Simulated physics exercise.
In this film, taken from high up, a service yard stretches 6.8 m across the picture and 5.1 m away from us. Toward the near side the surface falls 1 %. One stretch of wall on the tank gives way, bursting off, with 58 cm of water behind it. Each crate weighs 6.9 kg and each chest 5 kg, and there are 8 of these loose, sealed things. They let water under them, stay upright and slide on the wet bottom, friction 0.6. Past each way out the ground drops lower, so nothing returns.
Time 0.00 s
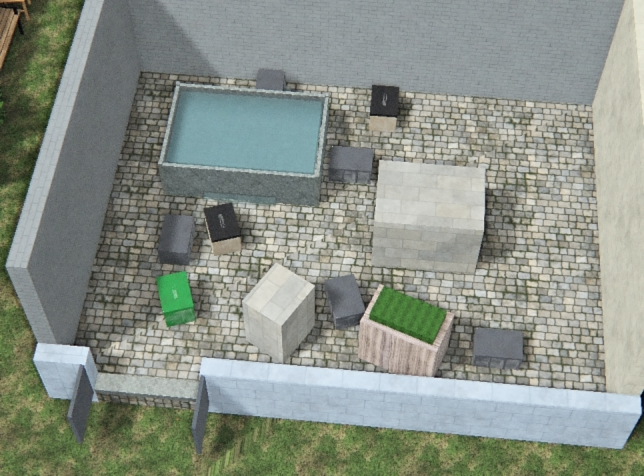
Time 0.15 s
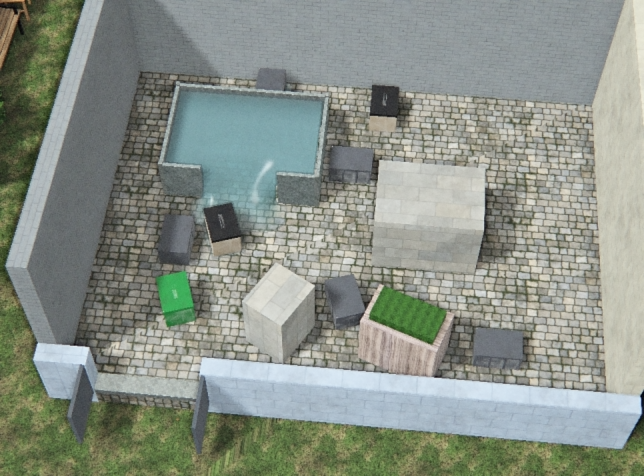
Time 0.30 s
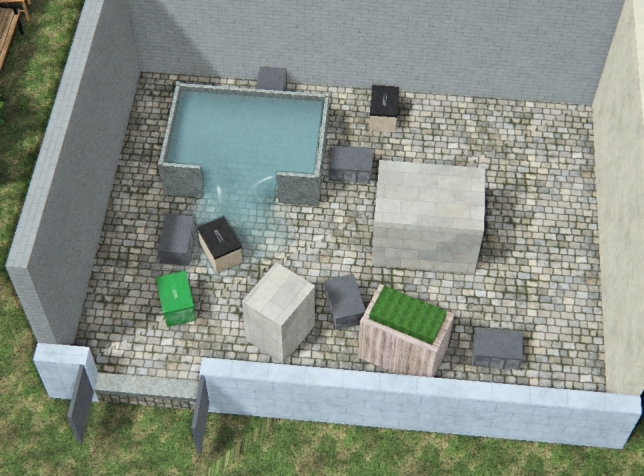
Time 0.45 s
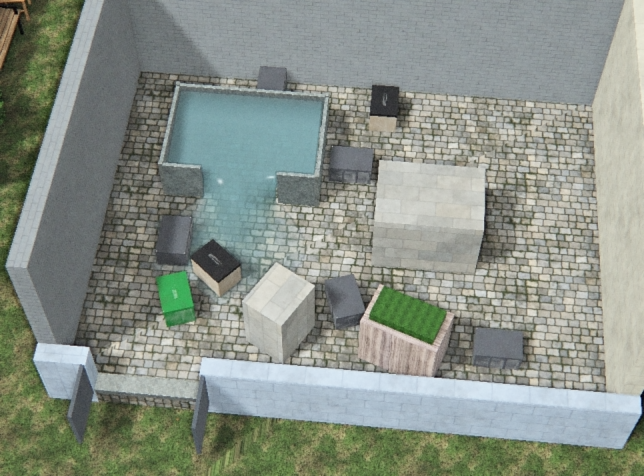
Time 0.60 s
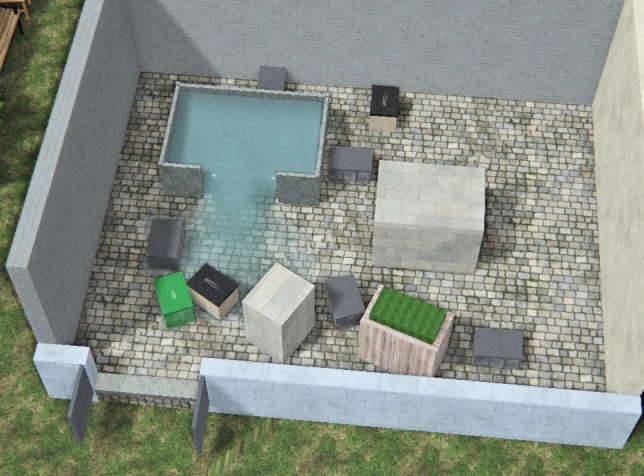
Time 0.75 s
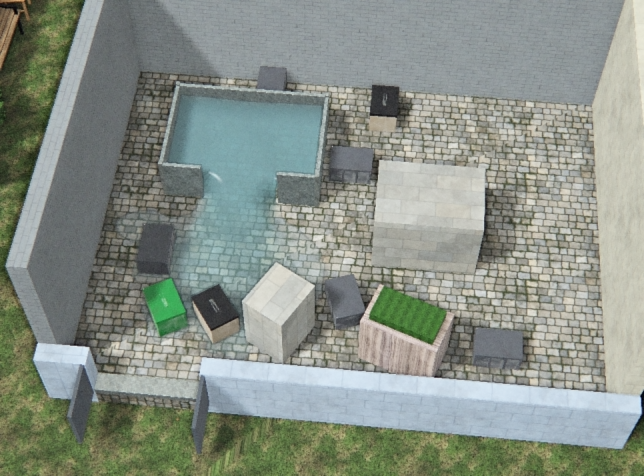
Water pours through a gap in the tank wall and pushes several boxes across the paving.
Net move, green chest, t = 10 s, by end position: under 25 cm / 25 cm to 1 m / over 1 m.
Over 1 m.
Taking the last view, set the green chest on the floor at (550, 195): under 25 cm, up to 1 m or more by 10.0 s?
By that time it keeps its spot.
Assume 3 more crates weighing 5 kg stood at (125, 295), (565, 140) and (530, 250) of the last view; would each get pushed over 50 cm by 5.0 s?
Going through them in the order asked, they come out clear of the mark, shy of the mark and shy of the mark.
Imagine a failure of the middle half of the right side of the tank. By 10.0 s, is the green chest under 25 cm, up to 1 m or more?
Then the green chest barely shifts.
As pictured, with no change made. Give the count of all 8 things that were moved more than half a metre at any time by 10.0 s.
The answer here is 4.
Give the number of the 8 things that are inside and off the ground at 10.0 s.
At that moment it comes to 1.
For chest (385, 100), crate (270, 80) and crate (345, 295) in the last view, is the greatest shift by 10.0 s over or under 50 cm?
First one stayed inside, second one stayed inside, third one went too far.
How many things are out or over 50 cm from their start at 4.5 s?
Count then: 4.
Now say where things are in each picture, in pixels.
The first frame shows the green chest at (175, 291) rests on the ground; water covers 3.0 m2; 0 of 8 have shifted.
The second frame shows the green chest at (175, 291) rests on the ground; water covers 3.5 m2; 1 of 8 have shifted.
The third frame shows the green chest at (175, 291), on the bottom; 4.2 m2 under water; 2 of 8 have shifted.
The fourth frame shows the green chest at (175, 291) rests on the ground; 5.0 m2 under water; 2 of 8 have shifted.
The fifth frame shows the green chest at (173, 292) rests on the ground; water covers 6.1 m2; 3 of 8 have shifted.
The sixth frame shows the green chest at (164, 300), on the bottom, 18 cm from its start; 7.0 m2 under water; 4 of 8 have shifted.
After 2.0 s the green chest is near (108, 367), 1.4 m from its start, afloat; 0 of 8 are out; 3 afloat.
After 4.5 s the green chest has gone out; 1 of 8 are out; 2 afloat.
After 7.0 s the green chest has gone out; 2 of 8 are out; 1 afloat.
After 10.0 s the green chest has gone out; 2 of 8 are out; 1 afloat.
